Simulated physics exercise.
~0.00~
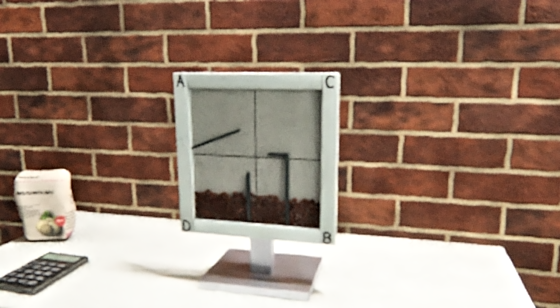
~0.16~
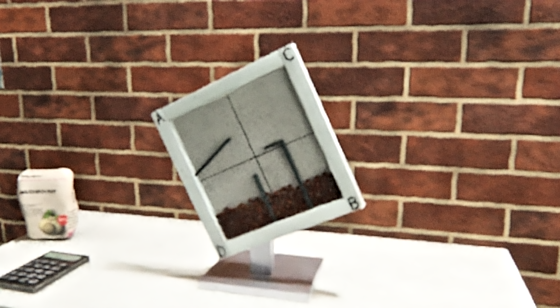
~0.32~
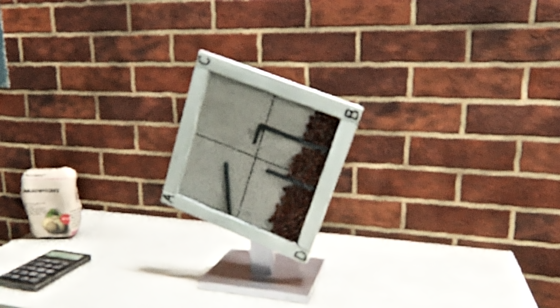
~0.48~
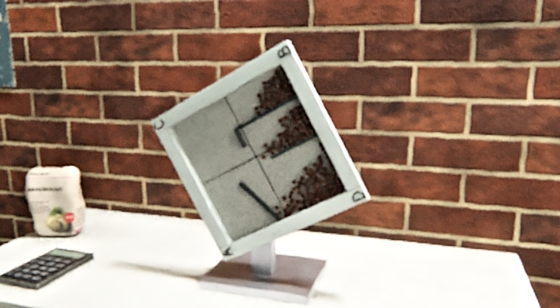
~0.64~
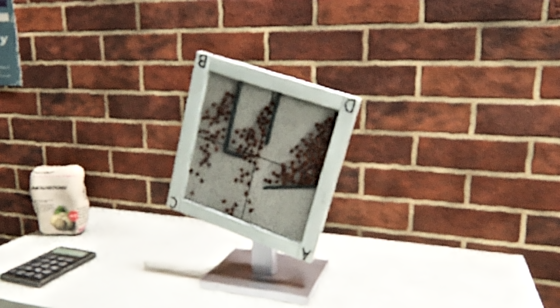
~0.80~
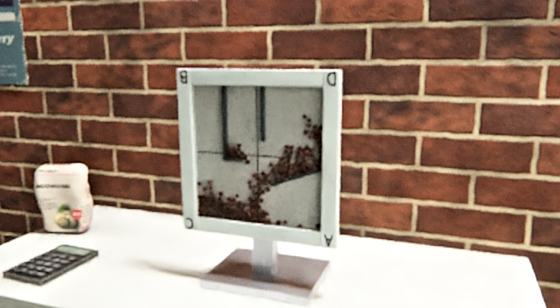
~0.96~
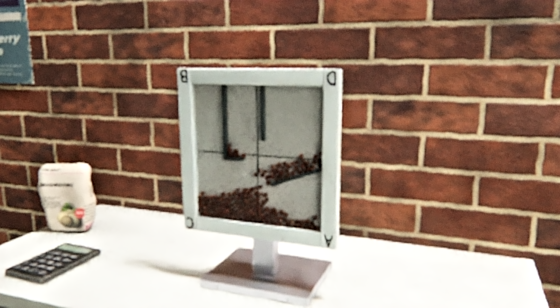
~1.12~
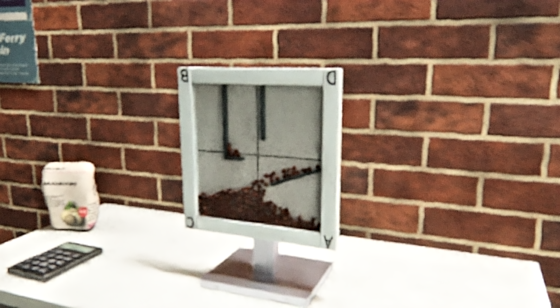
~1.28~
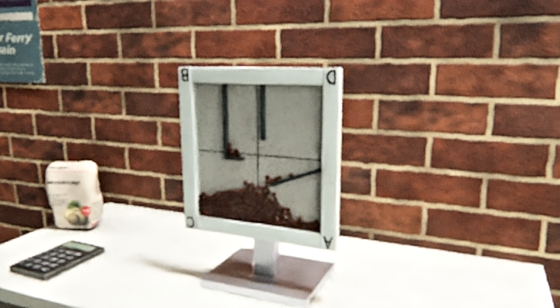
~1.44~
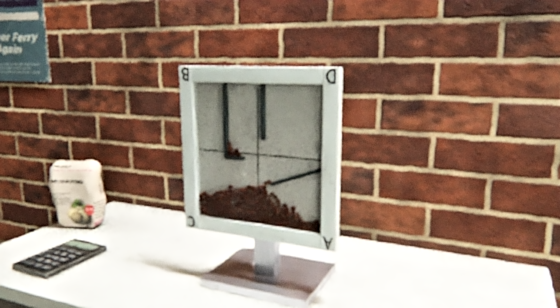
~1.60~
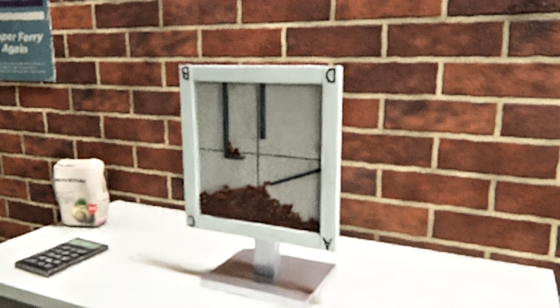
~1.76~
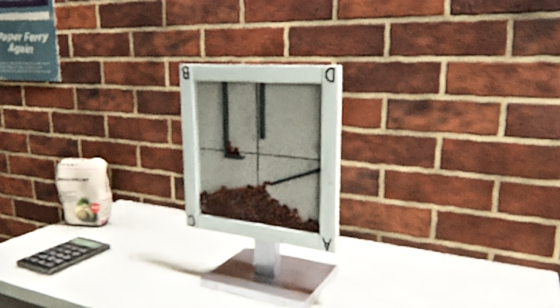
We see a square framed case of small dark beads on a stand before a brick wall, turning counterclockwise until it is upside down, as the beads slide and tumble past the inner walls, then settle mostly along the bottom, heaped toward the left.
